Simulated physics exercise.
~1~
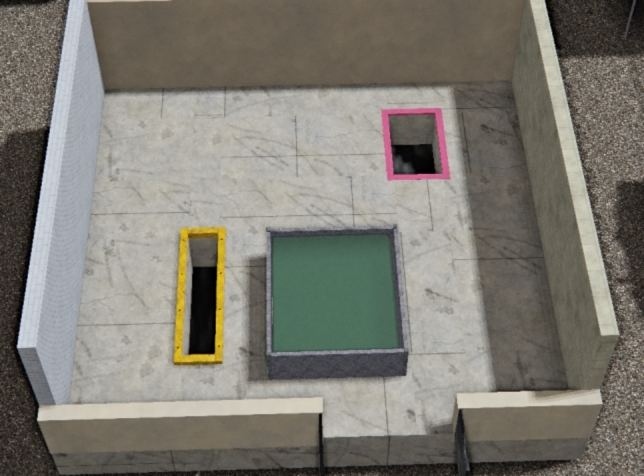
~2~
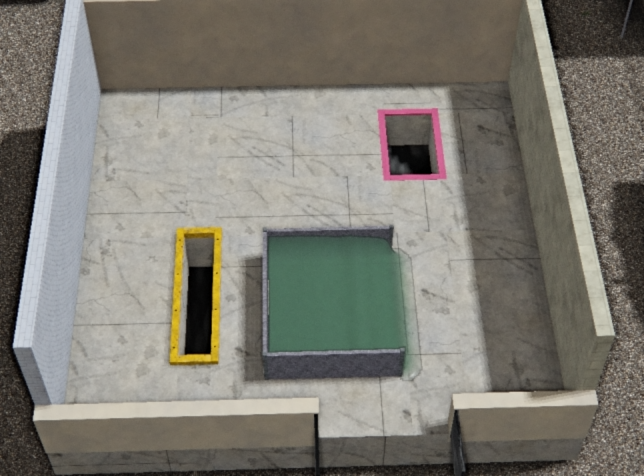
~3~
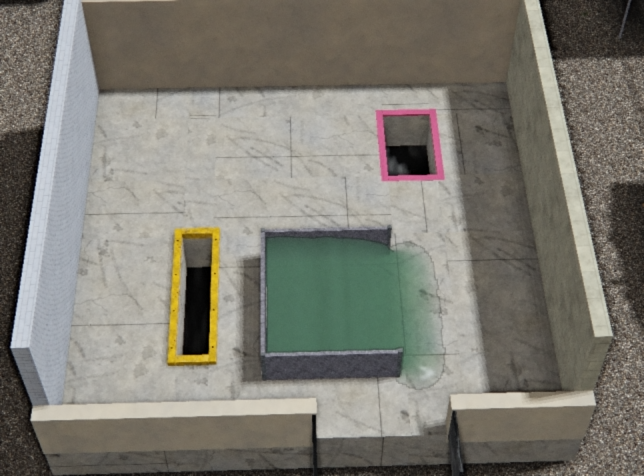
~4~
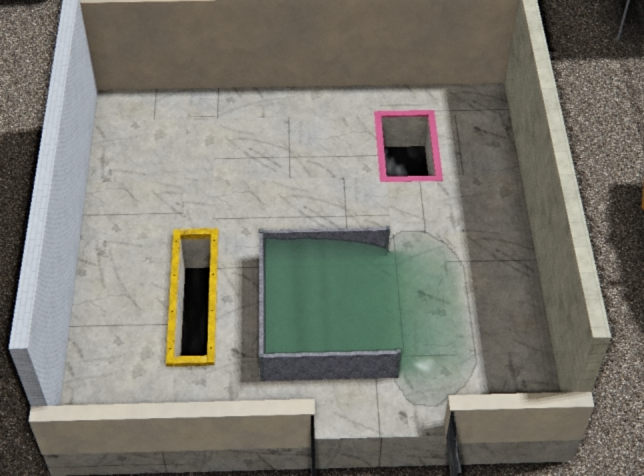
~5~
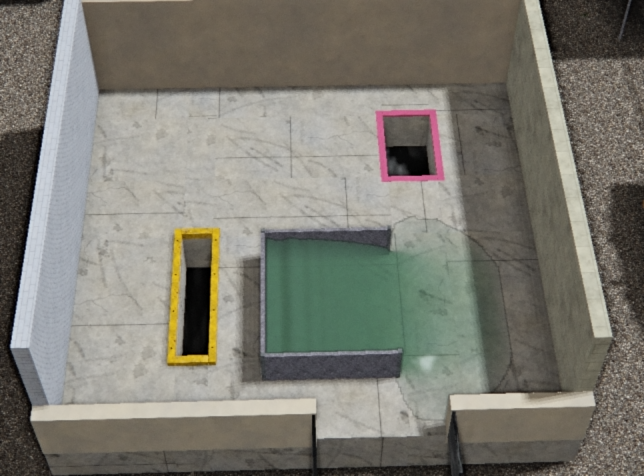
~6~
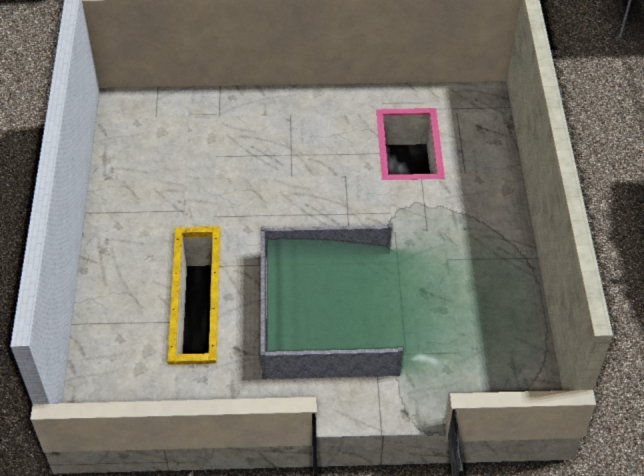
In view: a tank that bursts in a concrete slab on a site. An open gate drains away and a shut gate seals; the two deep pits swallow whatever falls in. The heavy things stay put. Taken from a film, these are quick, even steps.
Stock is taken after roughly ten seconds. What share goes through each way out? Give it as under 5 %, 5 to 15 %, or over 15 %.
Shares - through the gate, 5 to 15 %; through the pink pit, over 15 %; through the yellow pit, under 5 %.
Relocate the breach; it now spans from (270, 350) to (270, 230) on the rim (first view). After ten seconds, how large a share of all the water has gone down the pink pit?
In percent, pink takes 2.
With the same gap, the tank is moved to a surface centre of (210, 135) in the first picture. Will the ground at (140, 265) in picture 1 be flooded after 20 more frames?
Untouched.
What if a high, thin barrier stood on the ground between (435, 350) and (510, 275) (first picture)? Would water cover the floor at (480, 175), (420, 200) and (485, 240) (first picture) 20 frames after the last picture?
Taken in turn, the three points are soaked, soaked and soaked.
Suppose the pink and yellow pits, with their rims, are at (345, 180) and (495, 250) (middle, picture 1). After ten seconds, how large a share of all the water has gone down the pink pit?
Roughly 4 per cent ends up in the pink pit.
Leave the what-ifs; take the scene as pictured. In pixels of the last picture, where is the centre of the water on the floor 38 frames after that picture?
That puts it at around (406, 257).
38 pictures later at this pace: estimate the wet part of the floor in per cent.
65 %, roughly.
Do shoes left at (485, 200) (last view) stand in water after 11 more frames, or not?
That spot will be soaked.
A moment on, water covers 20 % of the floor; the gate 0 %, the pink pit 0 %, the yellow pit 0 %.
Next, water covers 25 % of the floor; the gate 0 %, the pink pit 0 %, the yellow pit 0 %.
Then, water covers 35 % of the floor; the gate 1 %, the pink pit 2 %, the yellow pit 0 %.
Later, water covers 65 % of the floor; the gate 6 %, the pink pit 12 %, the yellow pit 0 %.
In the end, water covers 85 % of the floor; the gate 10 %, the pink pit 26 %, the yellow pit 0 %.
